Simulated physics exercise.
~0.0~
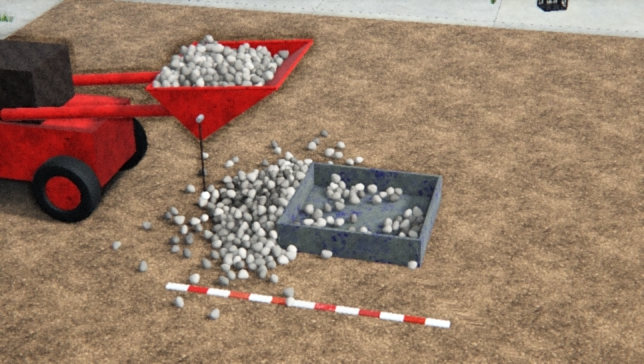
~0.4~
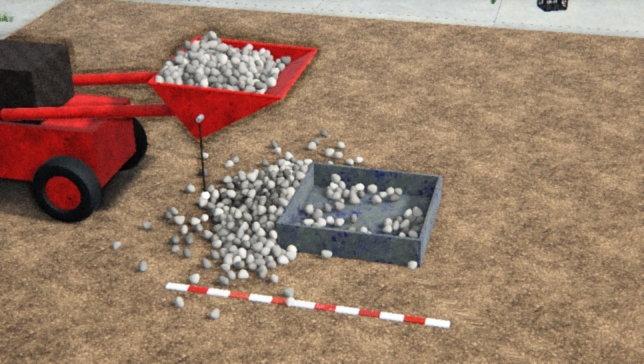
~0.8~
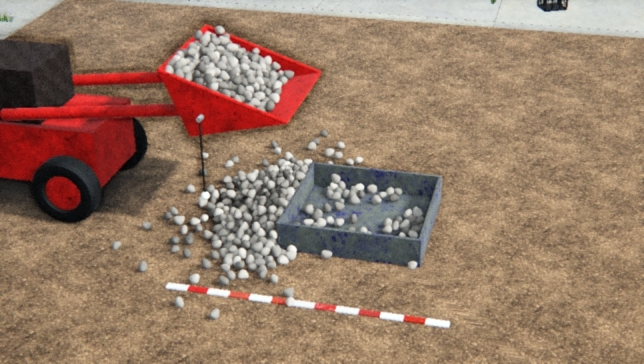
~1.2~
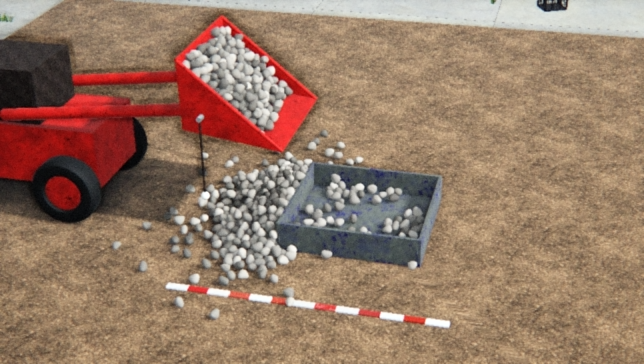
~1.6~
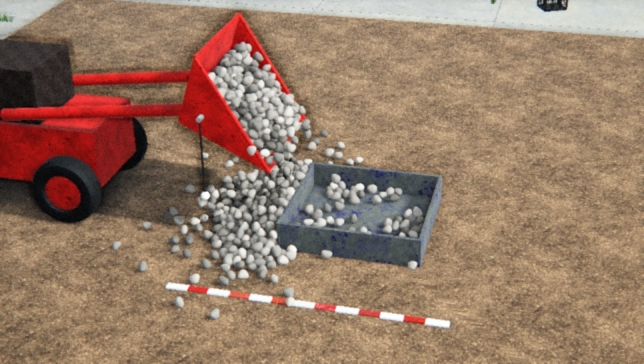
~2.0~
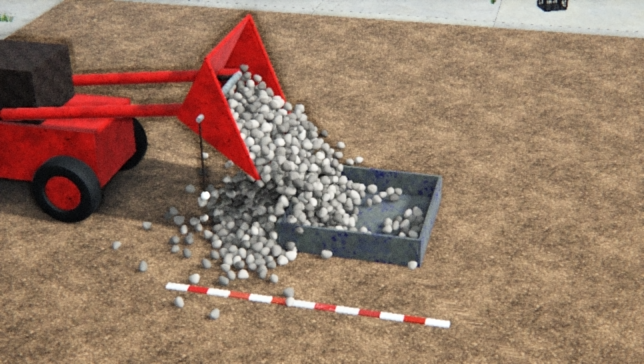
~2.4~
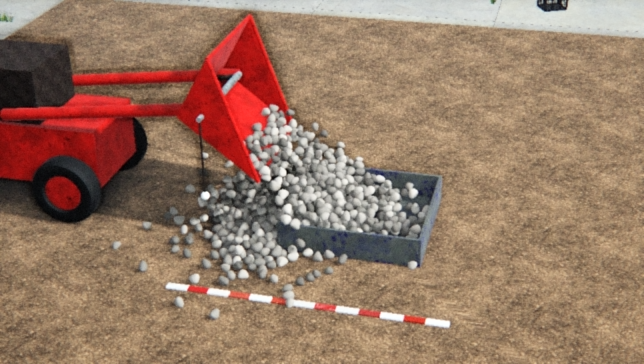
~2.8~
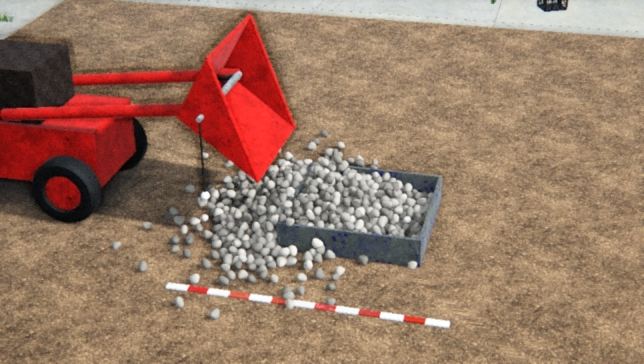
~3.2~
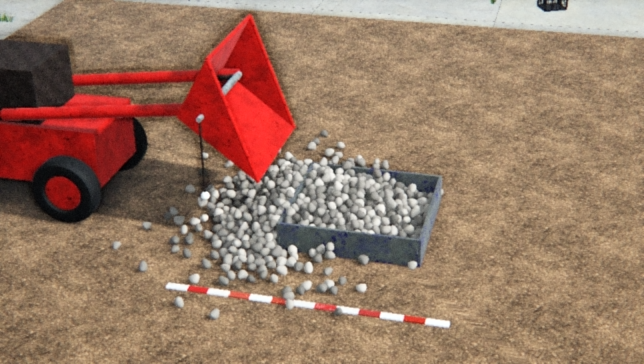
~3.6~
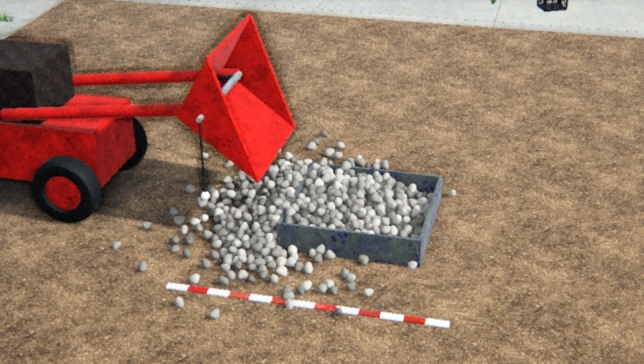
A red loader tips its bucket forward and pours gray cobbles, mostly filling the bin.
